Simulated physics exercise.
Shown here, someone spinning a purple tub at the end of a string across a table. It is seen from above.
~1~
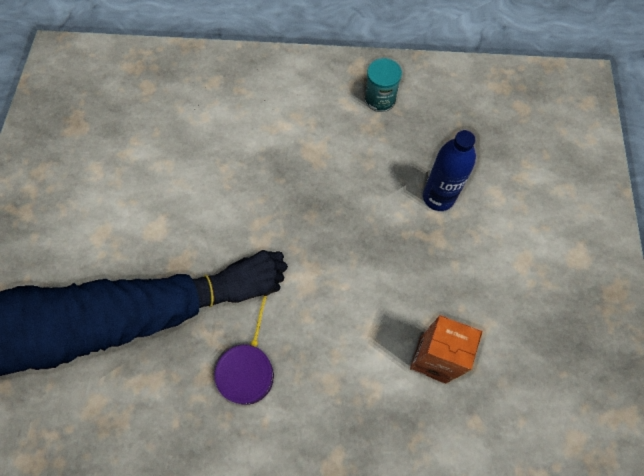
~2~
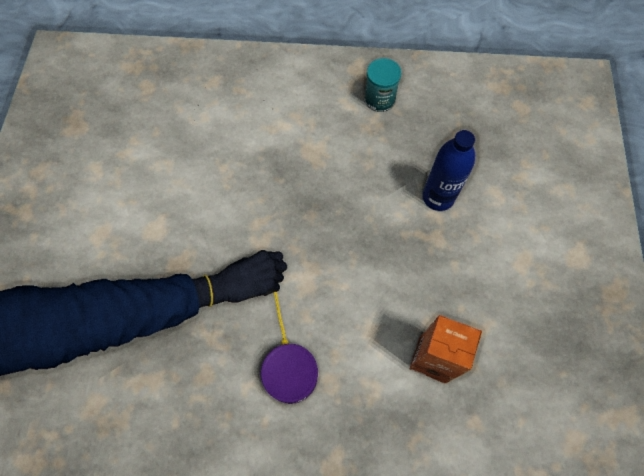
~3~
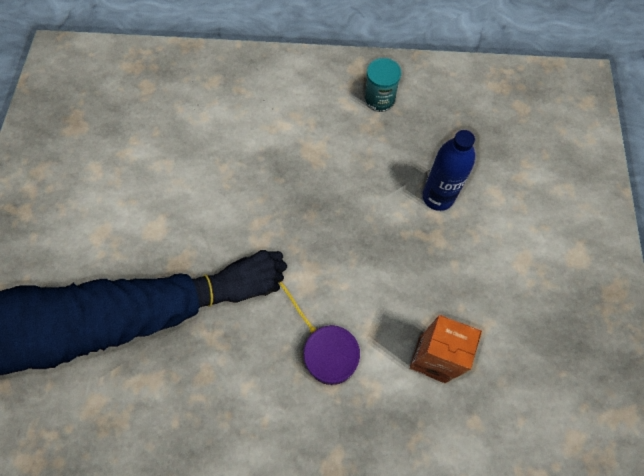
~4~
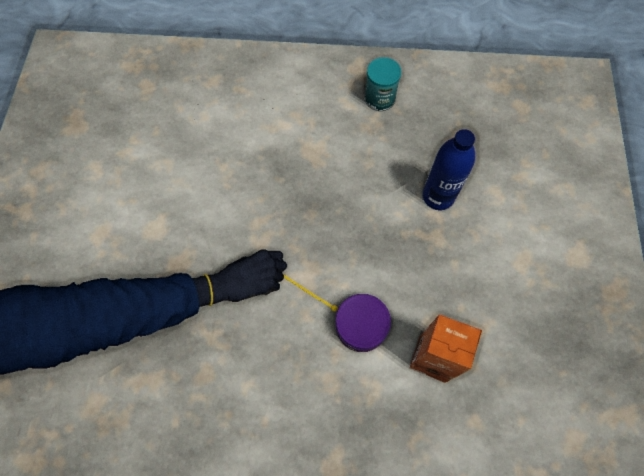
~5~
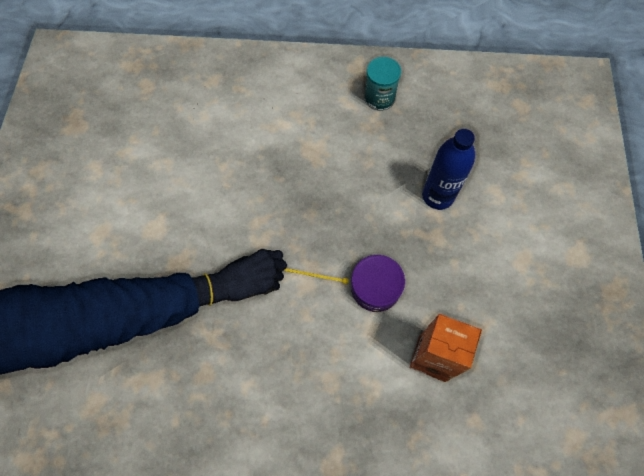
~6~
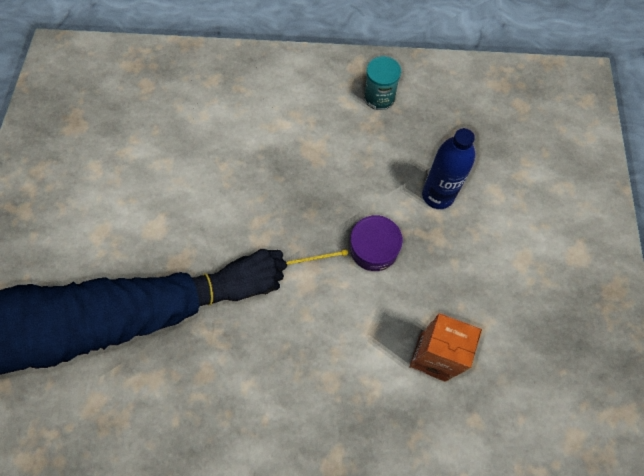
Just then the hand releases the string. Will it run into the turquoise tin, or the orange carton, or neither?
The turquoise tin escapes it, the orange carton stays untouched.
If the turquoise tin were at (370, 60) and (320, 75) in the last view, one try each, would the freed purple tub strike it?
In the first case it is missed; in the second case it takes a knock.
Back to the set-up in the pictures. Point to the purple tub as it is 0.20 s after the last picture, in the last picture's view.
Close to (318, 112).
Then, 0.08 s later than the last view, tub near (348, 178).
Then, 0.20 s later than the last view, tub near (318, 112).
Finally, tub near (298, 65). The turquoise tin stays untouched and the orange carton remains clear.
